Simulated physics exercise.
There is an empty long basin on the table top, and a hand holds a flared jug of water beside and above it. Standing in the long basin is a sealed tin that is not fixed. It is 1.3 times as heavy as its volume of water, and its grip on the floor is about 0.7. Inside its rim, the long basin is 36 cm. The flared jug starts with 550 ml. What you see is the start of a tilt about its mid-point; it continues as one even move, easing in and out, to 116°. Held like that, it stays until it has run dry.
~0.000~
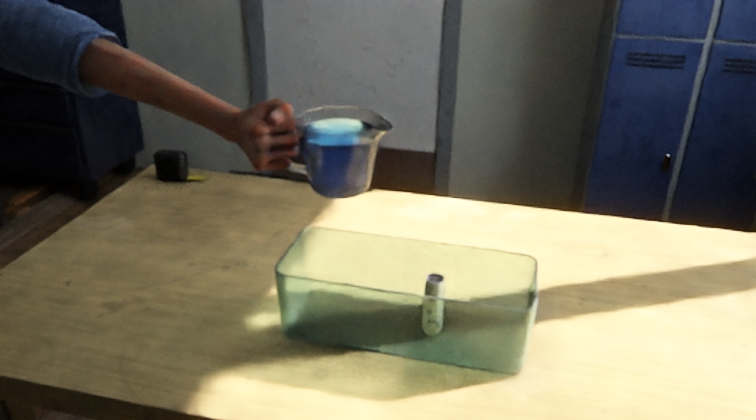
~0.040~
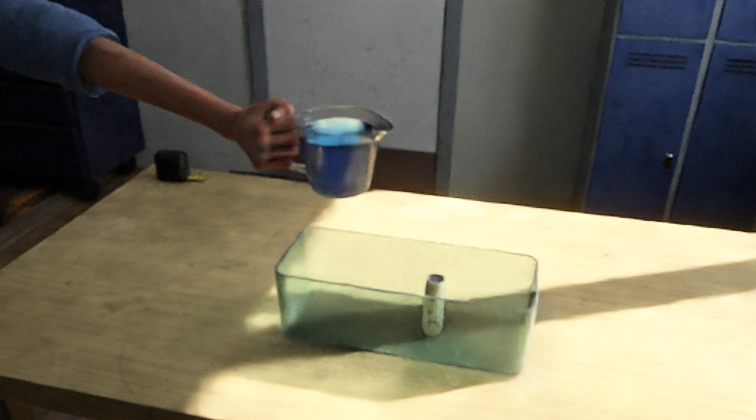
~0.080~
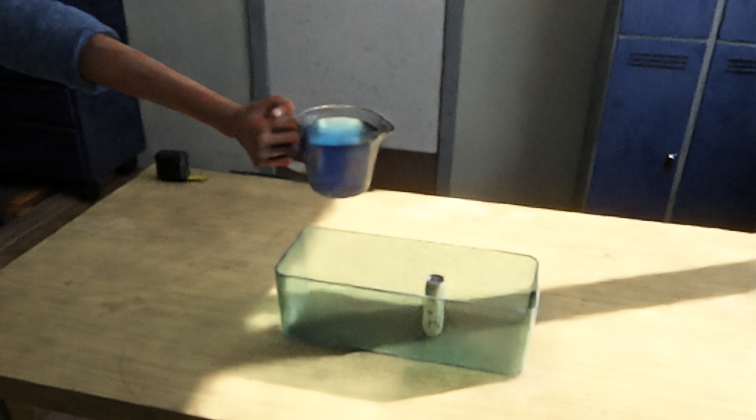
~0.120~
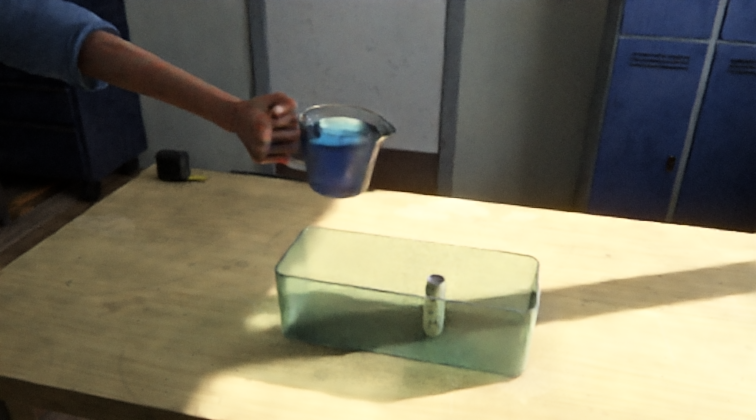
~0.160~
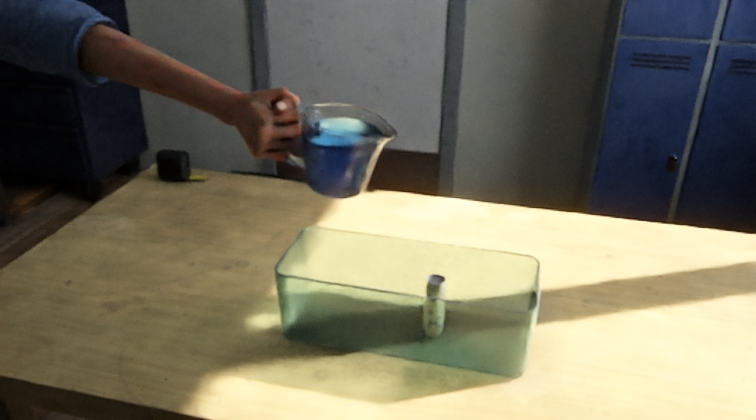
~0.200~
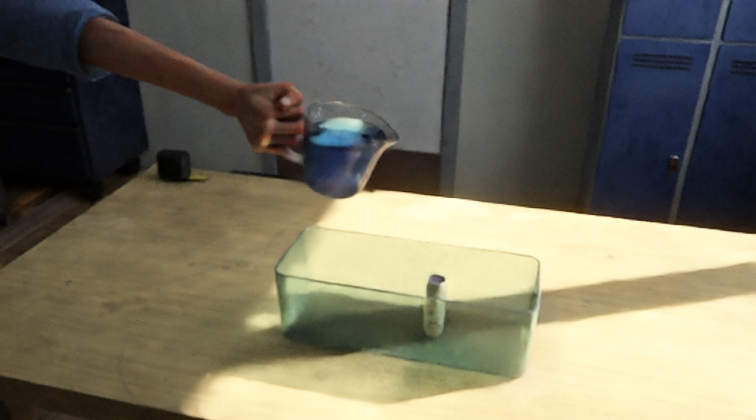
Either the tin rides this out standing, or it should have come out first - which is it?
I'd say it will come down.
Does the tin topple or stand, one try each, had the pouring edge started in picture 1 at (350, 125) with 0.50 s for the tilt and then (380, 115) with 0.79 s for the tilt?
Run one: It does not tip. Run two: It tumbles.
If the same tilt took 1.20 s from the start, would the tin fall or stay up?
Result: Tin tipped over.
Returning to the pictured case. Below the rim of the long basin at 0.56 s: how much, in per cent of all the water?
Close to 12 in a hundred.
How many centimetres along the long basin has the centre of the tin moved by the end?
It finishes around 8.0 cm from where it began.
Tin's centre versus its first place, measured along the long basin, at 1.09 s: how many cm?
Around 8 cm.
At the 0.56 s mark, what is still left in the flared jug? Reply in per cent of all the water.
Around 54 in a hundred.
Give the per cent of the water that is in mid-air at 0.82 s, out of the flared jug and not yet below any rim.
10 in a hundred, give or take.
Then, 0.56 s in, the tilt is 80° and 55 per cent is still to pour; the tin stands where it began.
Then, 0.82 s in, the tilt is 114° and 3 per cent is still to pour; the tin leans 5°.
Then, 1.09 s in, the tilt is 116° and 0 per cent is still to pour; the tin lies on its side.
Then, 1.39 s in, the tilt is 116° and 0 per cent is still to pour; the tin lies on its side.
Finally, the tin lies on its side.
